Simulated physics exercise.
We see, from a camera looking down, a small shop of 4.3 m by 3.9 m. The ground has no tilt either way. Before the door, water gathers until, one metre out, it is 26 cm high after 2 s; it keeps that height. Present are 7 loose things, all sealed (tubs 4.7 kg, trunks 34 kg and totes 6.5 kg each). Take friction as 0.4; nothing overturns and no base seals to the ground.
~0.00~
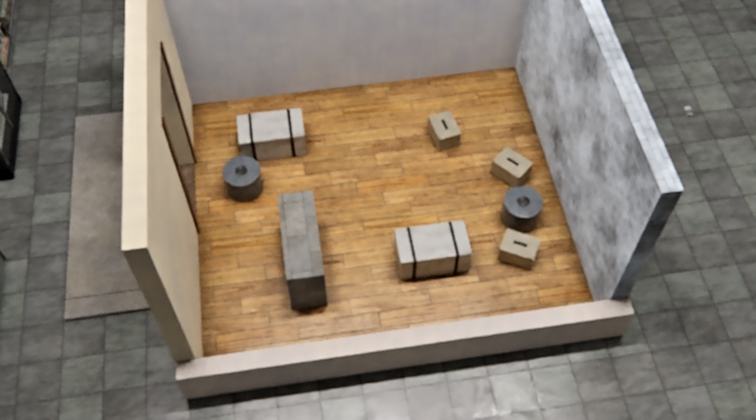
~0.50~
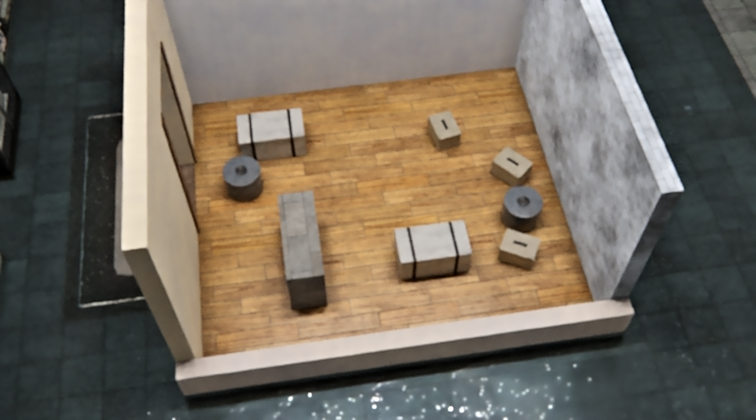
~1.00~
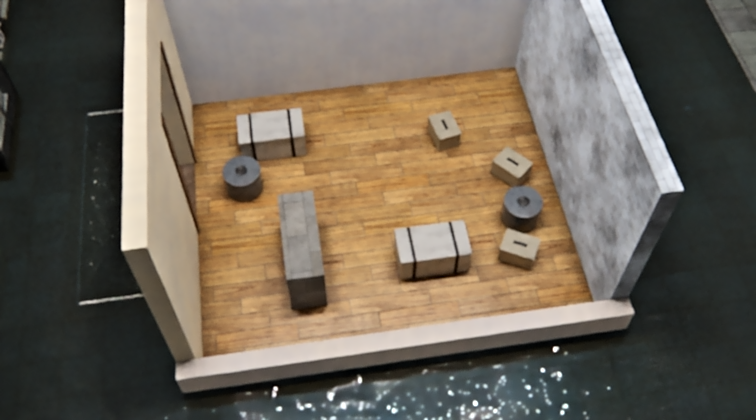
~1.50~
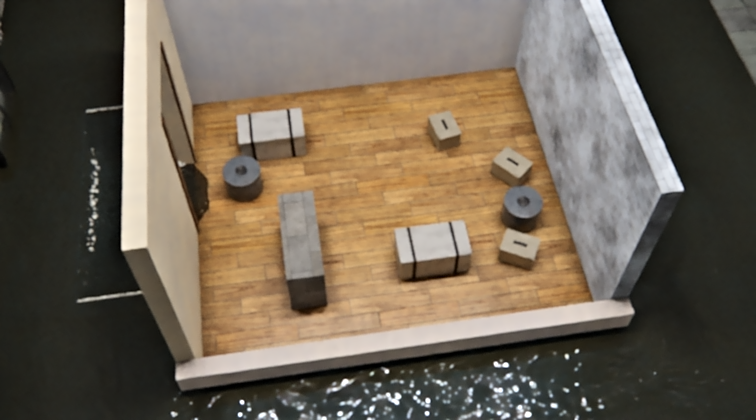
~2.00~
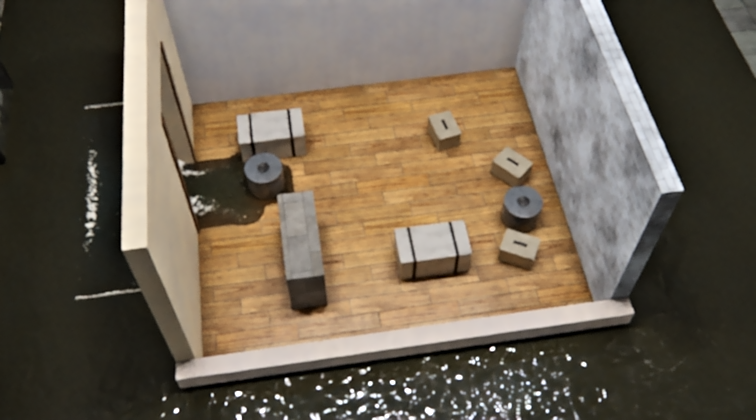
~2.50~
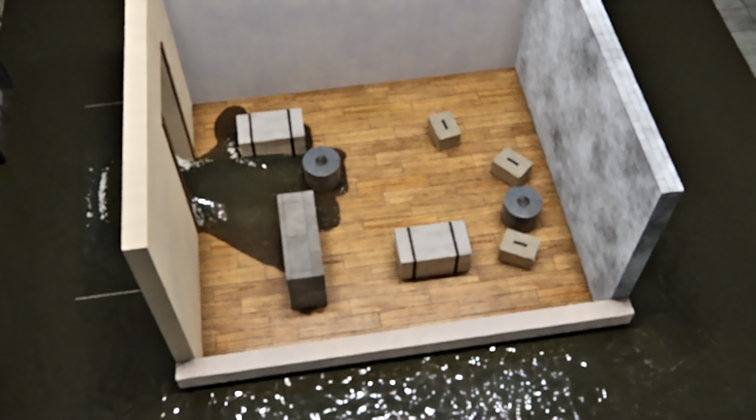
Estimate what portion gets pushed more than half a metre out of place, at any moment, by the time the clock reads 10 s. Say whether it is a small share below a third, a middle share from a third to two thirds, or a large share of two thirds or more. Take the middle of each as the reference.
A large share, two thirds or more.
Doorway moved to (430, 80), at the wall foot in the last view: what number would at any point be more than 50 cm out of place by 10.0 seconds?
Count: 6.
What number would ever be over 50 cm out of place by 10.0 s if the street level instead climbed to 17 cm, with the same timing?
With that change, 4 of them.
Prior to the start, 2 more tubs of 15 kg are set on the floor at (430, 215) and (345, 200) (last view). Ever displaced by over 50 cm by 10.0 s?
The first: Farther. The second: Farther.
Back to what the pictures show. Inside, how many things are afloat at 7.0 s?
Then: 4.
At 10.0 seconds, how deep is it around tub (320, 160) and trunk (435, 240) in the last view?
8 and 6 cm.
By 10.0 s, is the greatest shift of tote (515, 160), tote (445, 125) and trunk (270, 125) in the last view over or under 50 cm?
In turn: Above the mark, above the mark, above the mark.
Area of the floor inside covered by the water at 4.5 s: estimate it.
I'd put it close to 13 m2.
After 3.5 s 1 of 7 are over 50 cm from their spots; 0 afloat.
After 4.5 s 2 of 7 are over 50 cm from their spots; 3 afloat.
After 7.0 s 5 of 7 are over 50 cm from their spots; 4 afloat.
After 10.0 s 6 of 7 are over 50 cm from their spots, and 6 have been at some point; 6 afloat.
